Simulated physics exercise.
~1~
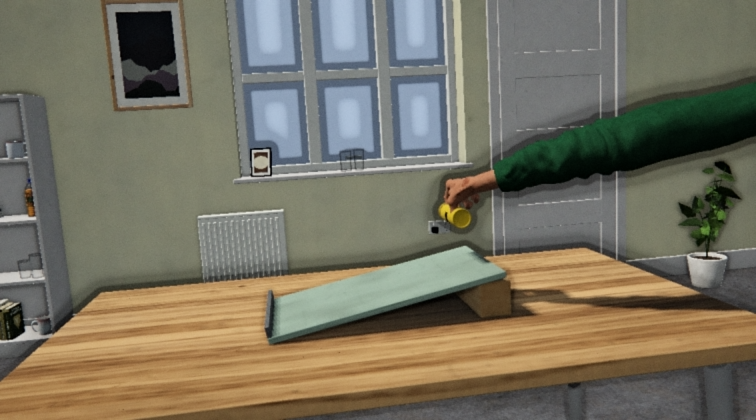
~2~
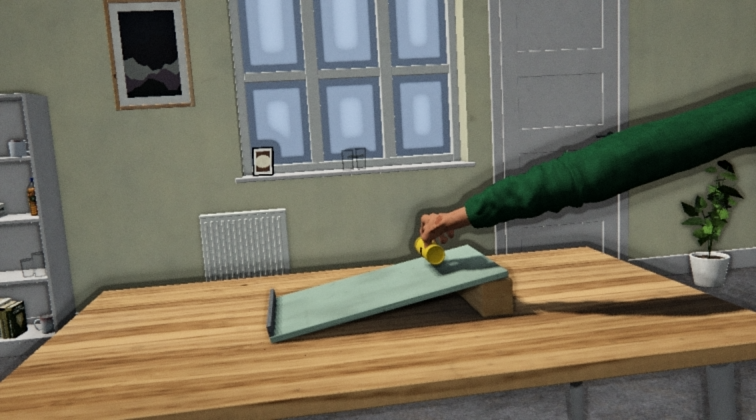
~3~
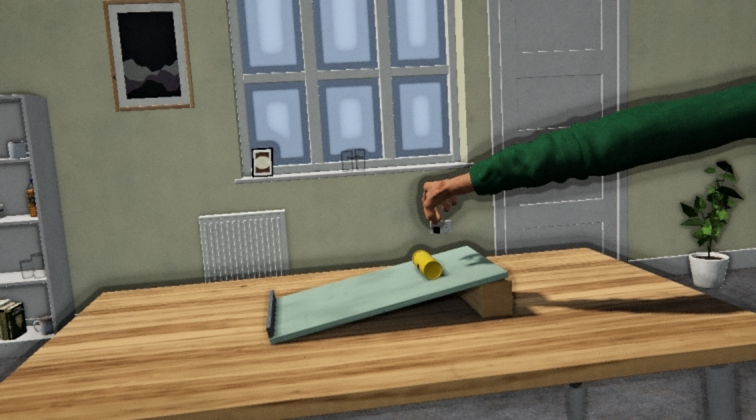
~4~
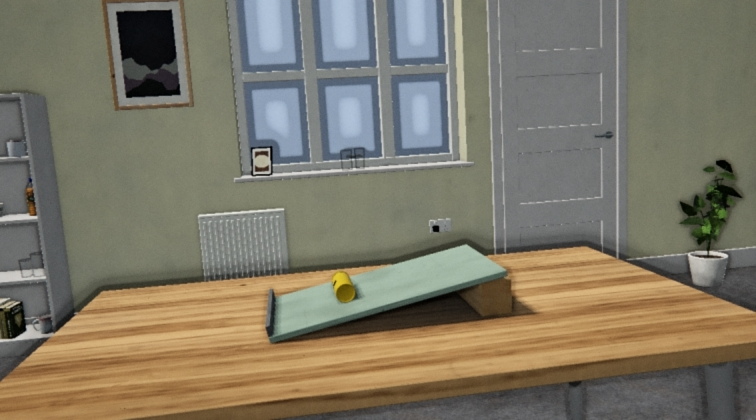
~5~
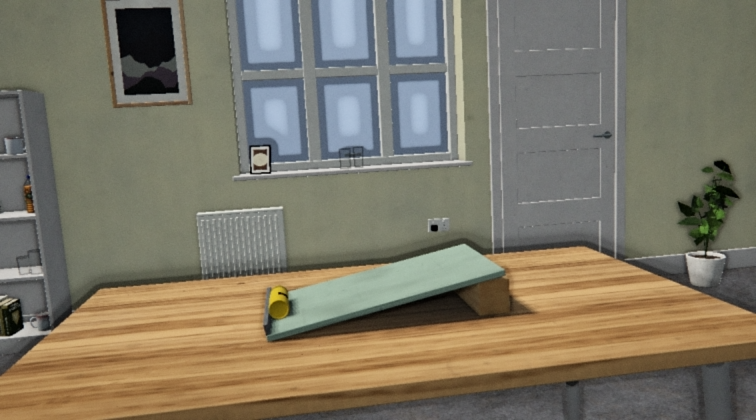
Yellow shaker rolling left down a sloping green board after a green-sleeved hand releases it, ending against the dark lower edge.
